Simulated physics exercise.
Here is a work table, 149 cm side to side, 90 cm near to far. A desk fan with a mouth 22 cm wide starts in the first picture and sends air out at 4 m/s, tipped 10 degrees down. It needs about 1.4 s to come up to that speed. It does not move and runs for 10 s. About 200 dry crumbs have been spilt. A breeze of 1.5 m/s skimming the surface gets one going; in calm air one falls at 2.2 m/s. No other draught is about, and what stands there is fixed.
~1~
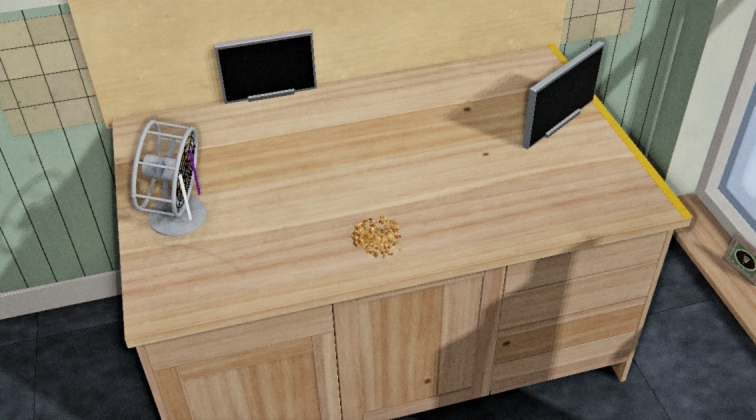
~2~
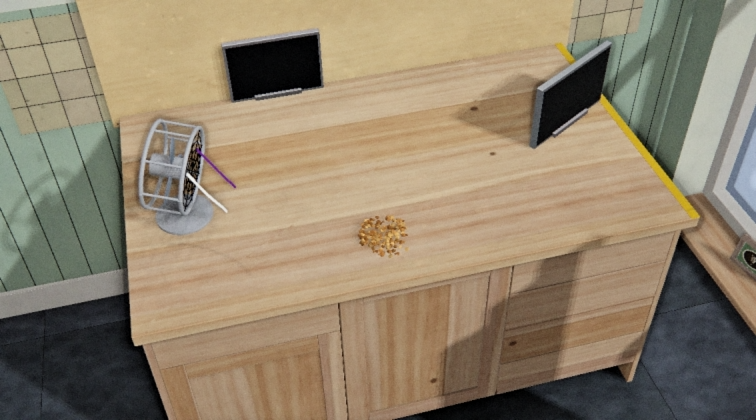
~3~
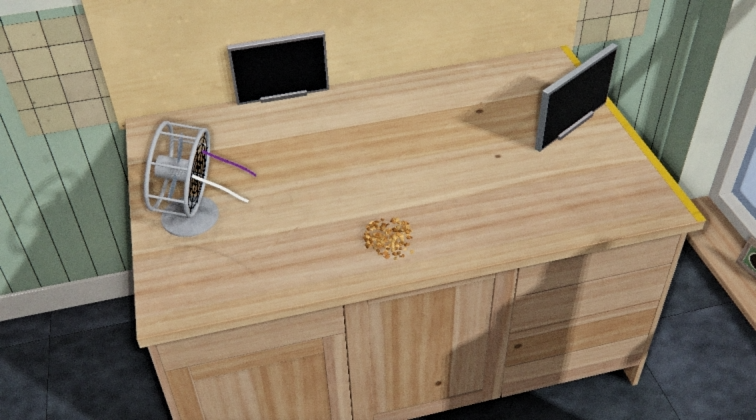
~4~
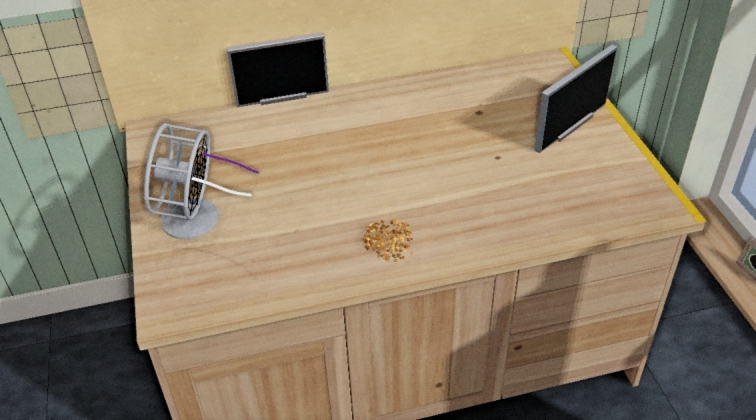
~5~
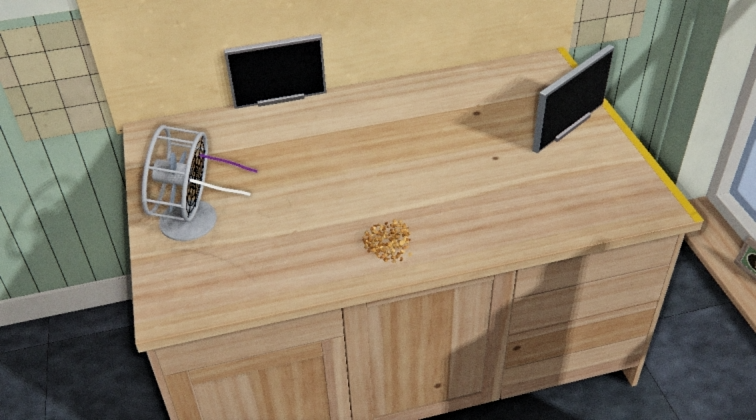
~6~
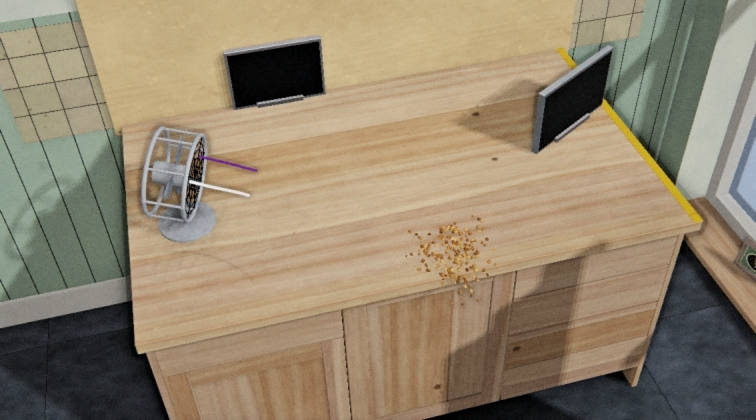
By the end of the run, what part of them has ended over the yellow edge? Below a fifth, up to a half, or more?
The share over the yellow edge is not even a fifth.
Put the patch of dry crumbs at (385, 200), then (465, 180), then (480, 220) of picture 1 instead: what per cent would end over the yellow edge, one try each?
In that order: 80 %, 90 %, 50 %.
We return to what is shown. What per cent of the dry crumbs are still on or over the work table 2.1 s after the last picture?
Some 0 per cent.
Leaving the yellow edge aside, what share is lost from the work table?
About 100 %.
Then, 0.9 s after the last picture the count stands so, 2 % are over the yellow edge.
Then, 2.1 s after the last picture the count stands so, 2 % are over the yellow edge.
Then, 4.4 s after the last picture the count stands so, 2 % are over the yellow edge.
Then, 8.9 s after the last picture, at the end, 2 % are over the yellow edge.
